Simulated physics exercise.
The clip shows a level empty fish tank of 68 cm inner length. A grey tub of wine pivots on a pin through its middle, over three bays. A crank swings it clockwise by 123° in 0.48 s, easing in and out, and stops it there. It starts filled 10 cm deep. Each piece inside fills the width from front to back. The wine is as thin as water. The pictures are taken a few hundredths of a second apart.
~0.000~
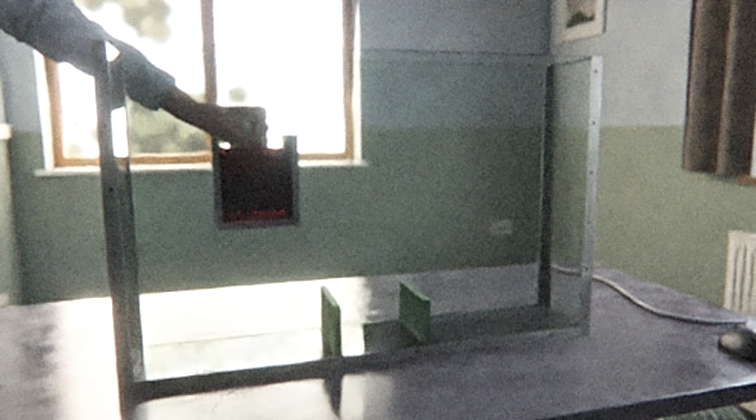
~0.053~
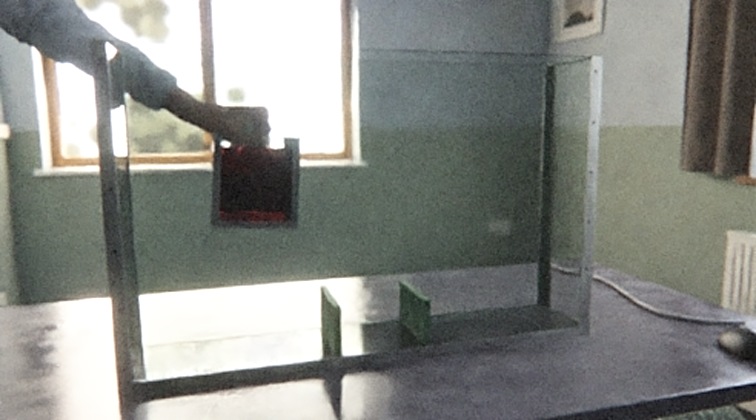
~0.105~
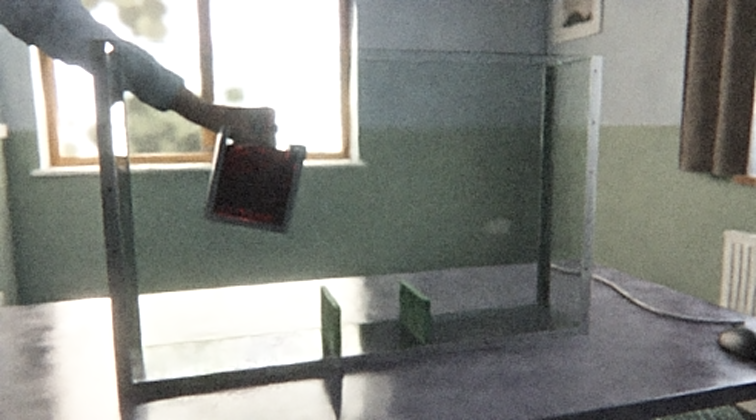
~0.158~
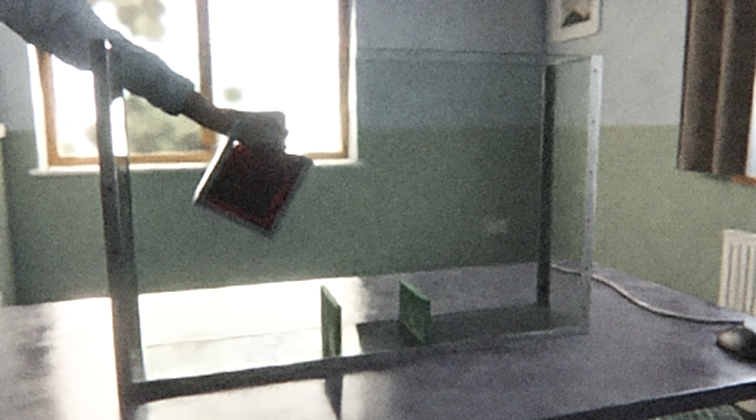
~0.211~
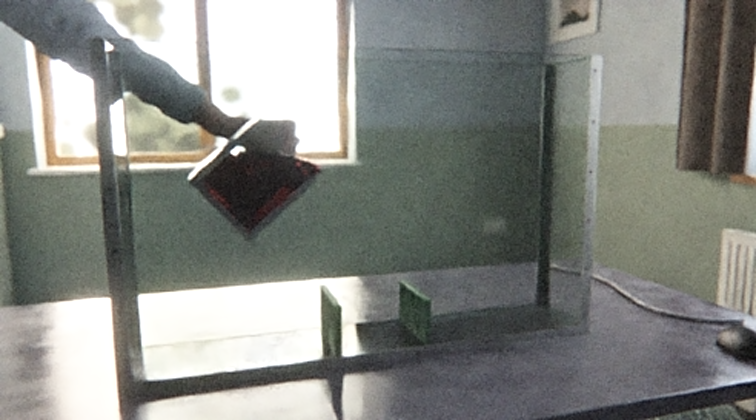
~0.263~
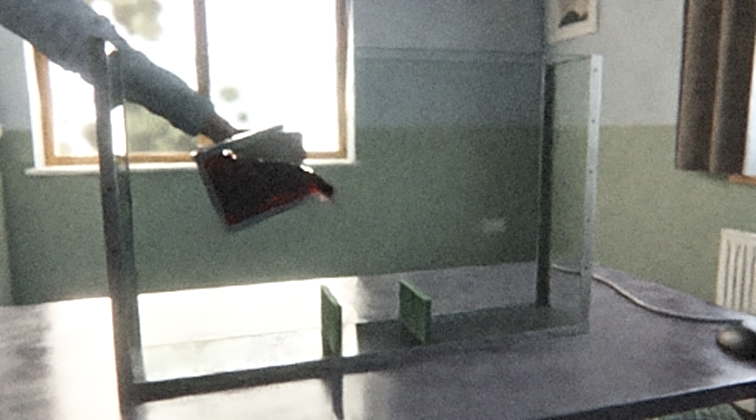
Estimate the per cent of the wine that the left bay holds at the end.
About 35 per cent.
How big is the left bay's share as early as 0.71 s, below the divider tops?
About 28 per cent.
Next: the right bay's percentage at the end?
Some 8 per cent.
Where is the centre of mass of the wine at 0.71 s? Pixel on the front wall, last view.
Around (351, 313).
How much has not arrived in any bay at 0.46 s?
About 60 per cent.
After 0.46 s 59 per cent has yet to come down; below, left 4, middle 37, right 0.
After 0.71 s 19 per cent has yet to come down; below, left 28, middle 49, right 3.
After 1.04 s 0 per cent has yet to come down; below, left 36, middle 55, right 8.
In the end the left bay holds 36, the middle 55 and the right 9 per cent.
